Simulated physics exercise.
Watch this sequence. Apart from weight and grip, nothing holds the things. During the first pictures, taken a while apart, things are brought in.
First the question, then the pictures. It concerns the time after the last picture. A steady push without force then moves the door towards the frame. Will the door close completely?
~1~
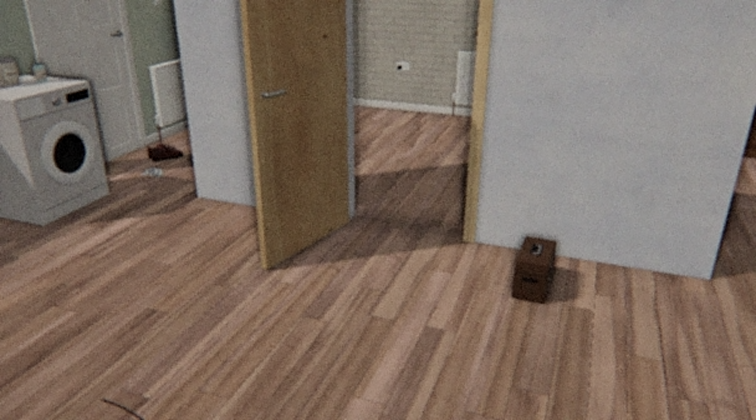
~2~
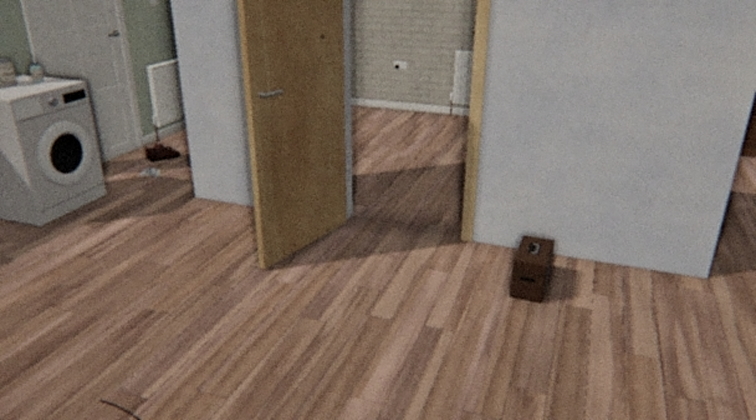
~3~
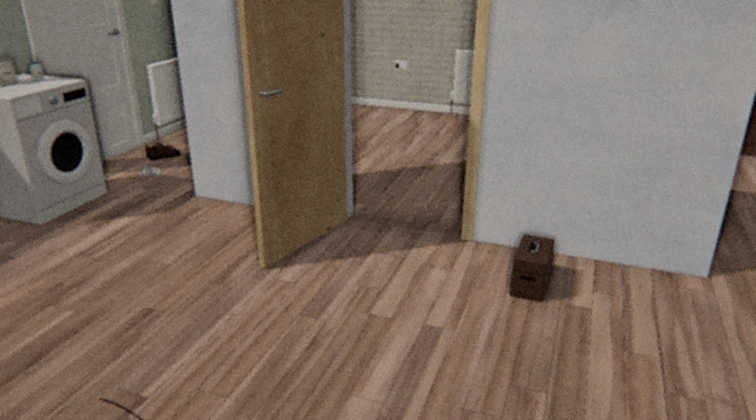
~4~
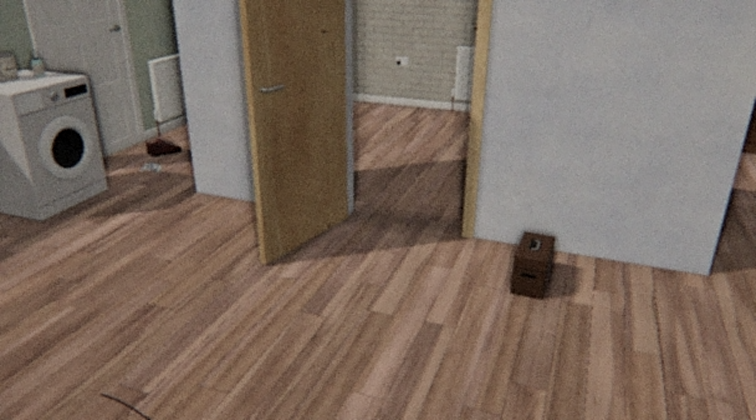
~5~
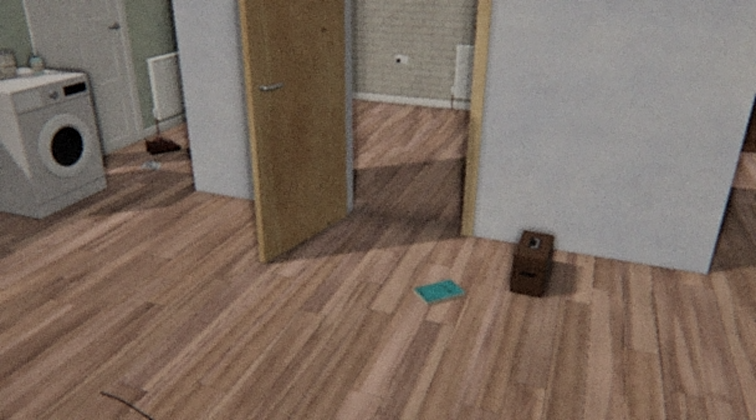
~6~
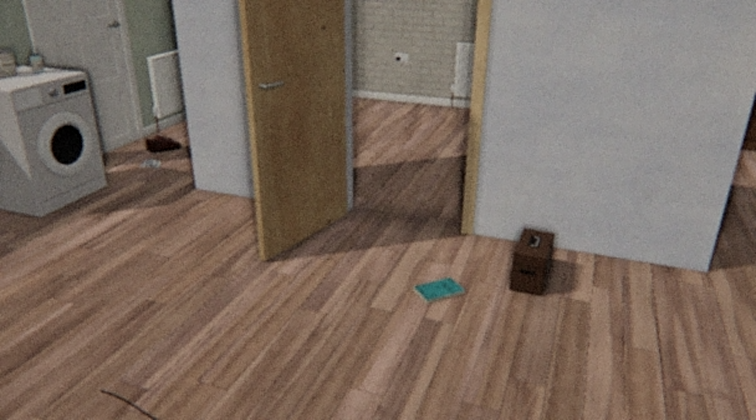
Yes.
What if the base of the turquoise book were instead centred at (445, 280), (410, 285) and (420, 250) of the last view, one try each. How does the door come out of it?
Well, first it completes its arc, then it completes its arc, and lastly it is halted early.
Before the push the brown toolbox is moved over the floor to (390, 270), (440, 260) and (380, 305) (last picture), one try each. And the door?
Well, on the first try it makes it all the way, on the second it makes it all the way, and on the third it makes it all the way.
Then, 1.20 s later than the last frame, open by 69°.
Then, 1.90 s later than the last frame, open by 34°.
When it is over, open by 0°; both as before. End places, in pixels of the last picture, turquoise book near (439, 291).
